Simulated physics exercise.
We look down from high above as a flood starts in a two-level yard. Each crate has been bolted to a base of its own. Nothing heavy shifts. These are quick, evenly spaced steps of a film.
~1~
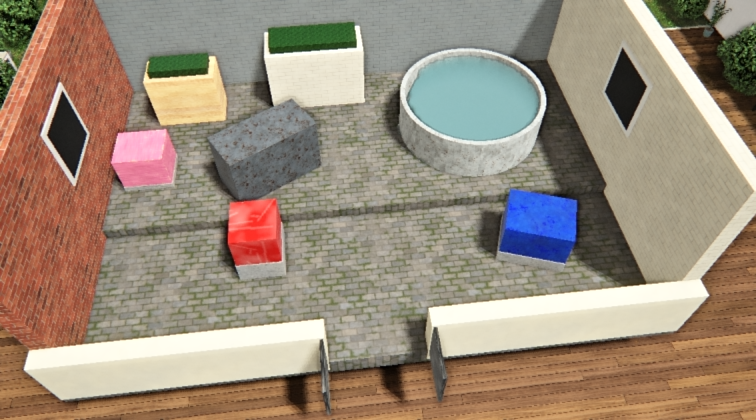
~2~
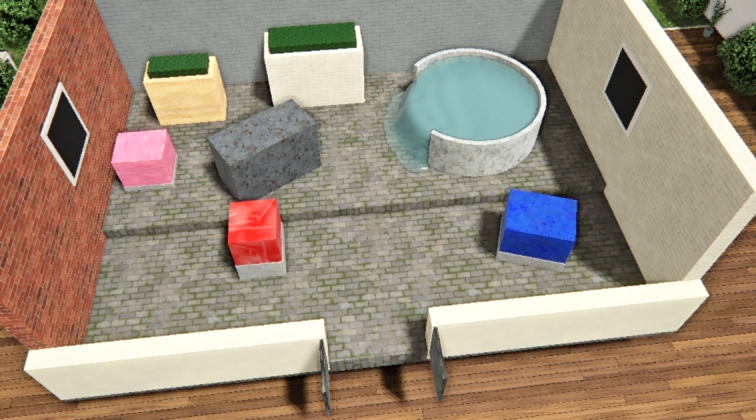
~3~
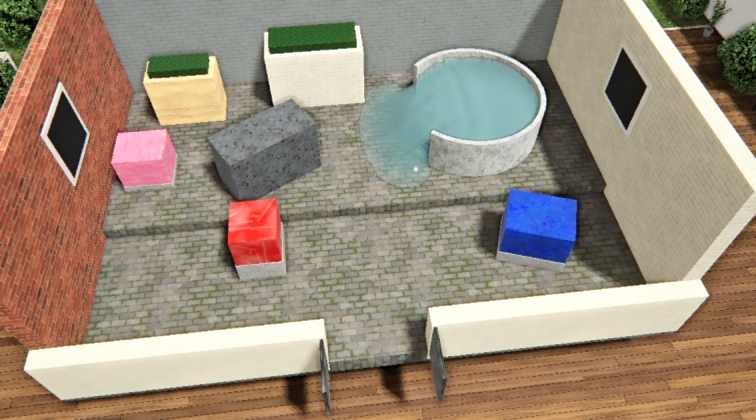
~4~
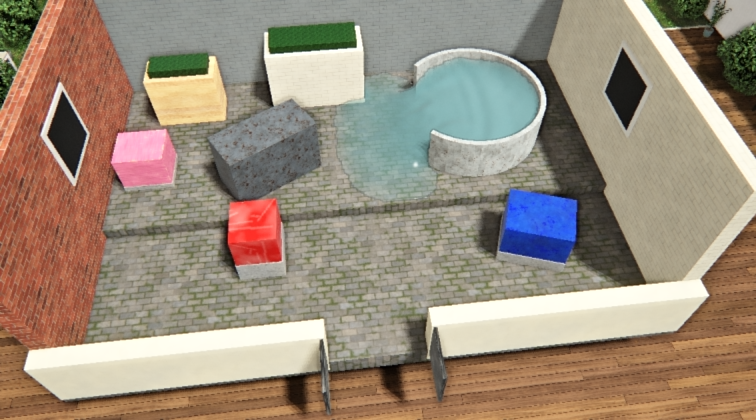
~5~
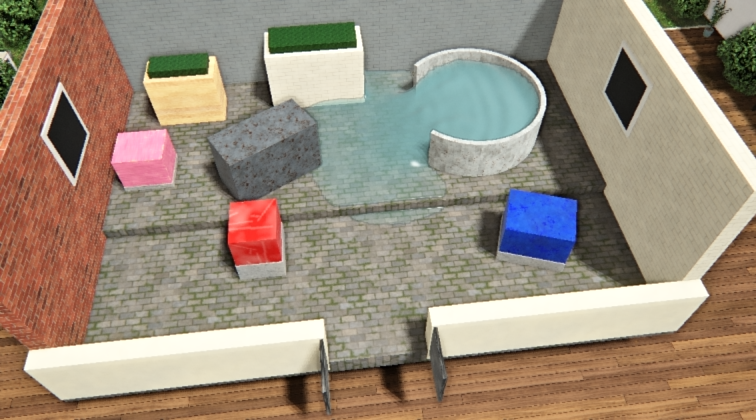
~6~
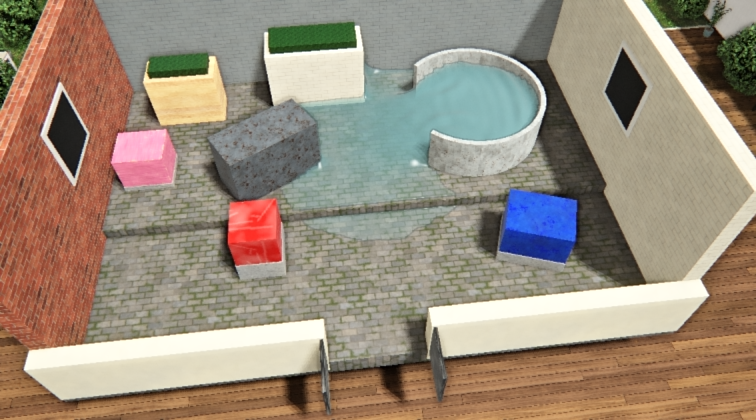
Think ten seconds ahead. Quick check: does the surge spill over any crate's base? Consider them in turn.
Result: Blue crate dry, red crate dry, pink crate wet.
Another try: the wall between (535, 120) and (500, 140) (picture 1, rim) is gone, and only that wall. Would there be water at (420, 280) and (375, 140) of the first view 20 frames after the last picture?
As listed: Awash, free of water.
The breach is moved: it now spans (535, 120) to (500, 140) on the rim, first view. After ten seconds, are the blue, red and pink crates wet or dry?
Crate by crate: Blue - hit; red - left alone; pink - left alone.
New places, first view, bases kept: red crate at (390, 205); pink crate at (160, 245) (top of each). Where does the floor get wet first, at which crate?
I would go with the one in red.
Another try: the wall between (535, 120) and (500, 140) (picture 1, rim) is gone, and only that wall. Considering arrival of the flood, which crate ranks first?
The one in blue.
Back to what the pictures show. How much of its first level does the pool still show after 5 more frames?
56 % or so.
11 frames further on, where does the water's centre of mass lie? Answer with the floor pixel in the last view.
I'd put my finger on (363, 140).
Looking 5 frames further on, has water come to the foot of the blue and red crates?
At blue, dry; at red, wet.
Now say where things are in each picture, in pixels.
The first picture shows the pool at (472, 97) is whole and still.
In the second picture, water pours out at (405, 120) and has run to (424, 170).
In the third picture, water pours out at (404, 123) and has run to (386, 87).
In the fourth picture, the front is at a hidden place, out from the gap at (404, 124).
In the fifth picture, water pours out at (404, 124) and has run to (345, 206).
In the sixth picture, the front is at (302, 210), out from the gap at (404, 124).
A moment on, water covers 35 % of the floor; the blue crate not reached, the red crate water round its plinth, the pink crate not reached.
Next, water covers 50 % of the floor; the blue crate water round its plinth, the red crate water round its plinth, the pink crate water round its plinth.
Then, water covers 65 % of the floor; the blue crate water round its plinth, the red crate water round its plinth, the pink crate water round its plinth.
Later, water covers 80 % of the floor; the blue crate water round its plinth, the red crate water round its plinth, the pink crate water round its plinth.
In the end, water covers 95 % of the floor; the blue crate stayed above the water, the red crate stayed above the water, the pink crate was topped.
